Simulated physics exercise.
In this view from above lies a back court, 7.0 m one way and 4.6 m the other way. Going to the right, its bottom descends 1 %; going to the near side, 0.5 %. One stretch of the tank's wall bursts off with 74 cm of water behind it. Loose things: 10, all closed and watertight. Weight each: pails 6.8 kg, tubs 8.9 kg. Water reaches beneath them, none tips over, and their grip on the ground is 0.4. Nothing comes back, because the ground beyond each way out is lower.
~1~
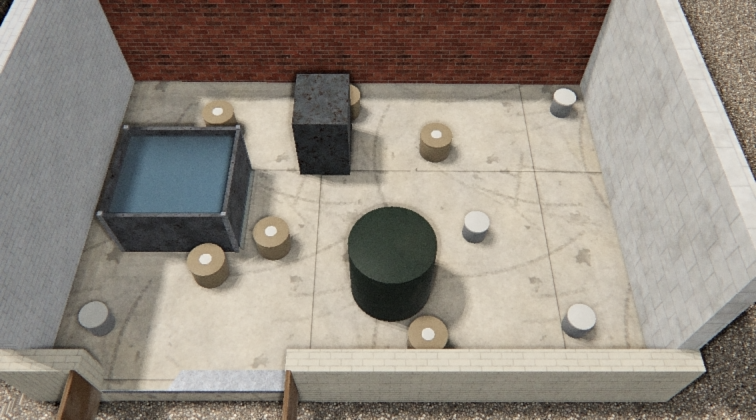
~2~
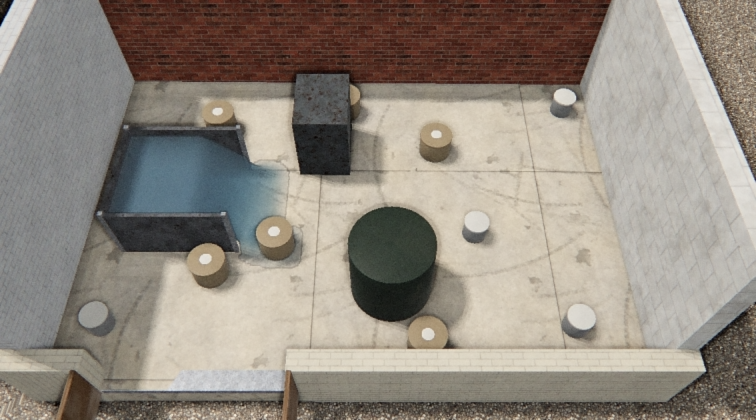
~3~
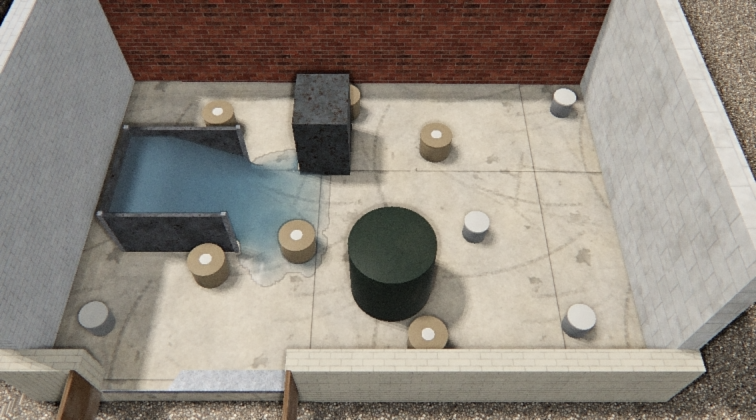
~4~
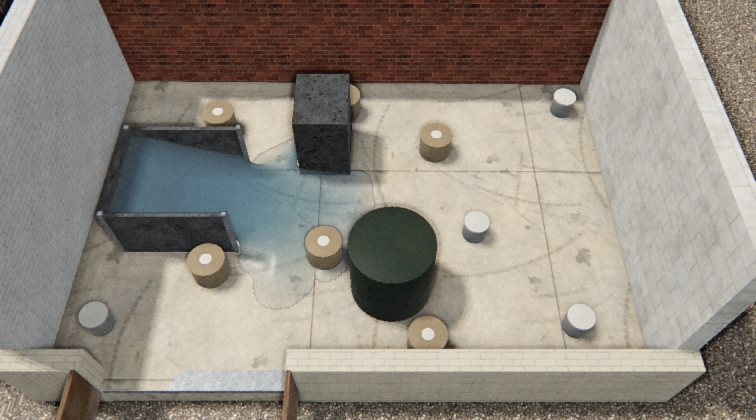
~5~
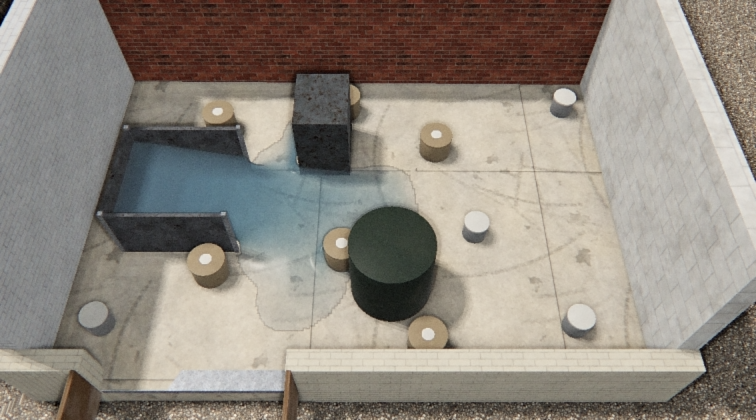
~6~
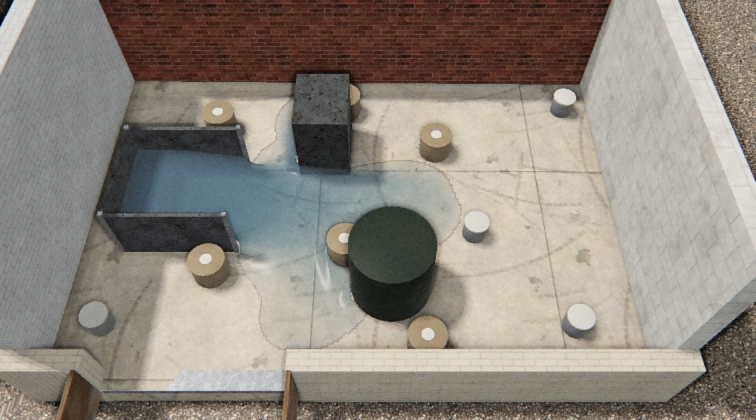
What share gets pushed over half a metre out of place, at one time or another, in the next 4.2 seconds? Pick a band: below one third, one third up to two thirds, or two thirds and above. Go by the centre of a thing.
The share is one third up to two thirds.
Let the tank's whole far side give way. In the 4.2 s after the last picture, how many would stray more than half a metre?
Then the count would be 5.
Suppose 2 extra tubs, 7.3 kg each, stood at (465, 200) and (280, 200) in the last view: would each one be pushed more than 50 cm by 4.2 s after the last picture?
Respectively: Tops it; tops it.
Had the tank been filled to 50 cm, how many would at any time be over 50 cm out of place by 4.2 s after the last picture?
That would give 4.
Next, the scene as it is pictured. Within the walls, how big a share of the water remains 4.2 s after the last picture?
Roughly 98 percent.
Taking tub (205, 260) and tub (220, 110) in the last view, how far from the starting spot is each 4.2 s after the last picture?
Net shifts, in order: 0 cm and 0 cm.
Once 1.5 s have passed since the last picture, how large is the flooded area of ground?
Roughly 22 m2 of it is wet.
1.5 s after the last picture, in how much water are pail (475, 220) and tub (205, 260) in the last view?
Close to 13 and 0 centimetres.
Then, 0.4 s after the last picture 1 of 10 are over 50 cm from their spots; 1 afloat.
Then, 1.5 s after the last picture 4 of 10 are over 50 cm from their spots; 2 afloat.
Then, 2.8 s after the last picture 5 of 10 are over 50 cm from their spots; 3 afloat.
Then, 4.2 s after the last picture 5 of 10 are over 50 cm from their spots, and 5 have been at some point; 3 afloat.
